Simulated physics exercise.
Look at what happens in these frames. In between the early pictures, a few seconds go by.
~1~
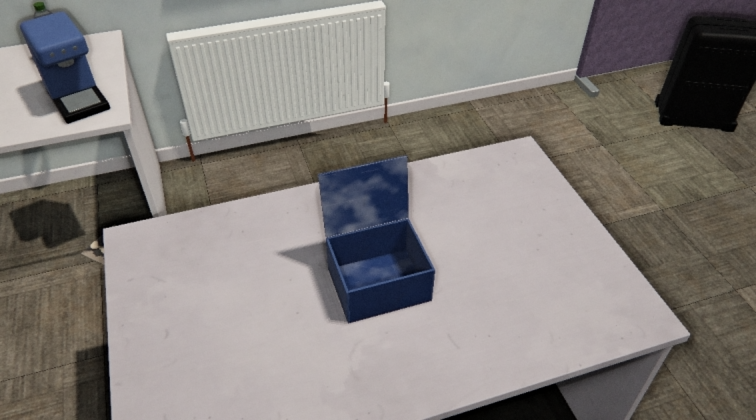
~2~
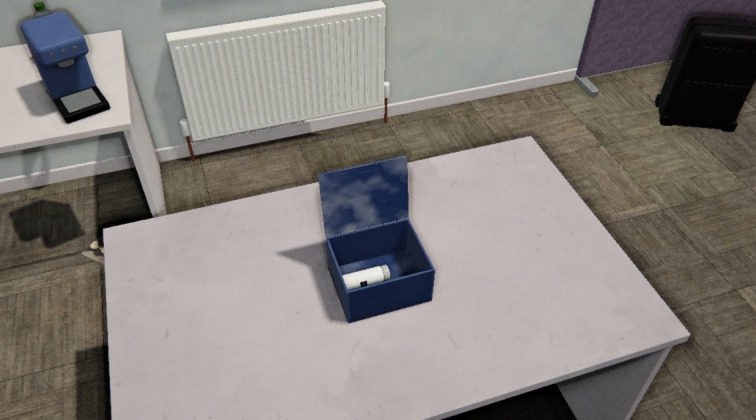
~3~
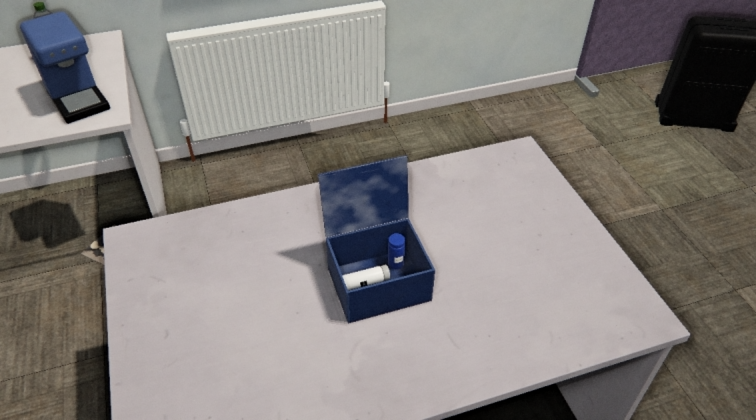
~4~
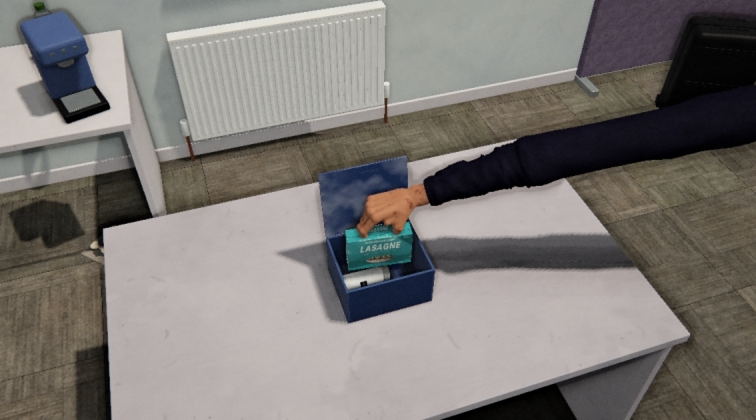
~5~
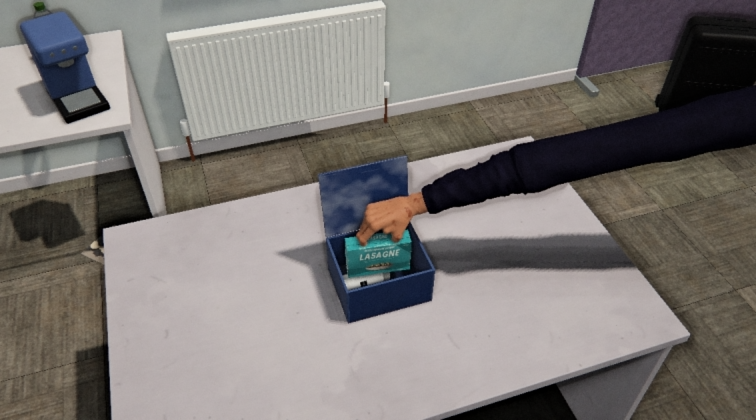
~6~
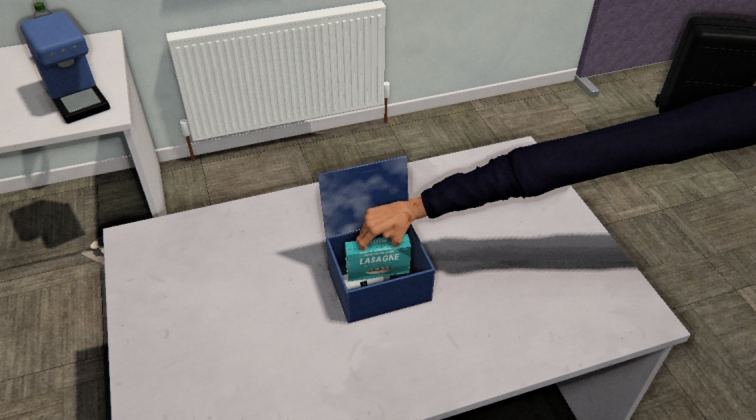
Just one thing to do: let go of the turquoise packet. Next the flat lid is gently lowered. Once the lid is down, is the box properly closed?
Yes, the box is closed.
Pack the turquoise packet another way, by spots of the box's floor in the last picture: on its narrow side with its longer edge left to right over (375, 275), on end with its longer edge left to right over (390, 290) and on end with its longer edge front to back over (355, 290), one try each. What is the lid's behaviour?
First, it shuts; second, it stays open; third, it stays open.
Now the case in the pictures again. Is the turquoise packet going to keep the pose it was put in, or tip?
Once everything settles, the turquoise packet ends up at a slant.
Then, 0.50 s past the last view, turquoise packet rocked 53° from its first pose near (381, 281); white shaker displaced about its own width.
Then, 1.30 s past the last view, lid 78° above the rim; turquoise packet on its side near (380, 286); white shaker displaced about its own width.
Then, 1.70 s past the last view, lid 49° above the rim; turquoise packet on its side near (380, 286); white shaker displaced about its own width.
Then, 2.00 s past the last view, lid 18° above the rim; turquoise packet on its side near (380, 286); white shaker displaced about its own width.
Finally, lid shut; down or leaning hard in the box, turquoise packet; moved from the start, white shaker; blue shaker still in place. Final places as the last picture's camera would see them, turquoise packet near (380, 286).
